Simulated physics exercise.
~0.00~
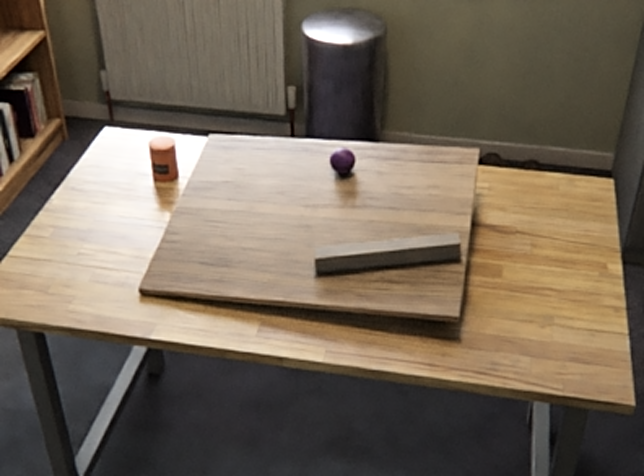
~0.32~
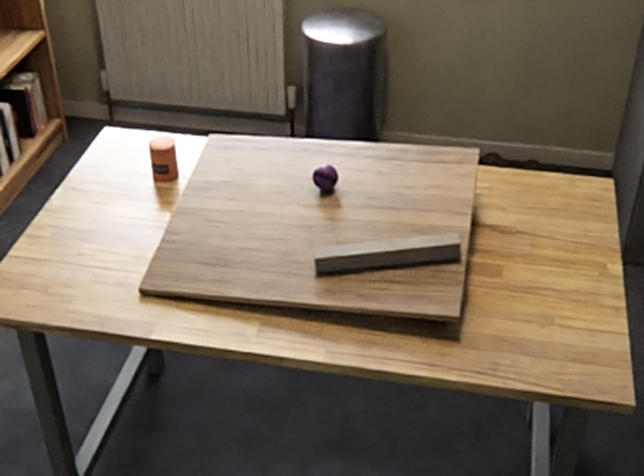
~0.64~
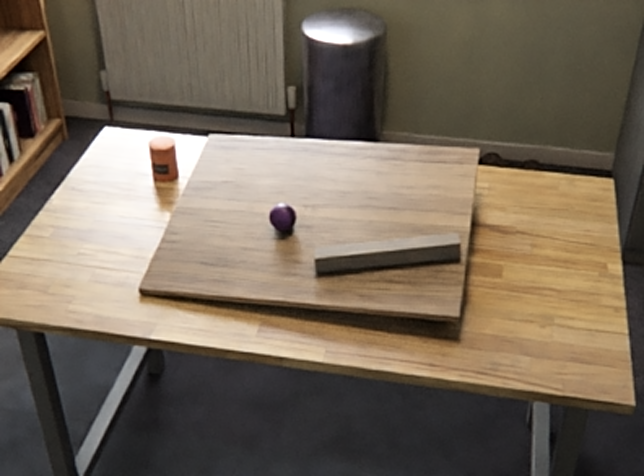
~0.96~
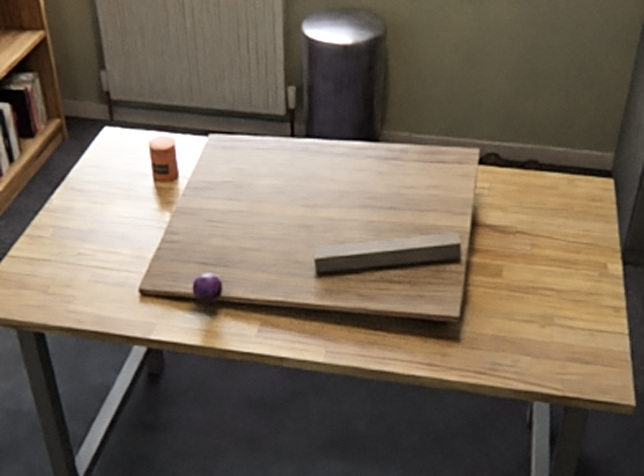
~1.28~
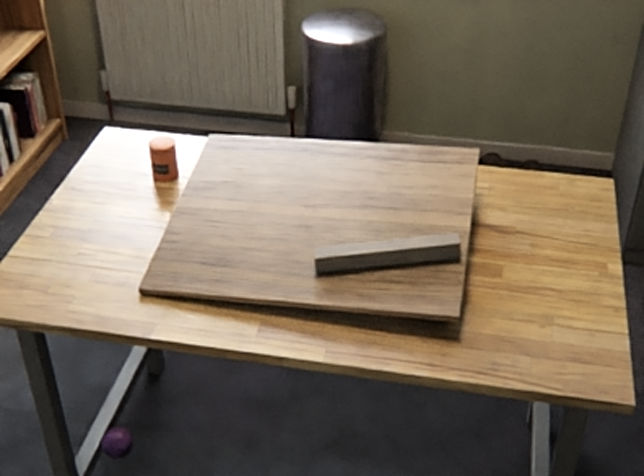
A wide wooden table stands in a room with a bookshelf, a radiator and a dark metal bin behind it, seen from above and in front. On it rests a tilted wooden board with a grey bar fixed toward its right side, while an orange jar stands near the board's far left corner. A purple ball starts near the board's far edge and rolls toward the viewer and to the left, passing left of the bar. It reaches the near edge close to the left corner and goes over it. The ball ends below the table, near the left leg, while the jar stays in place.
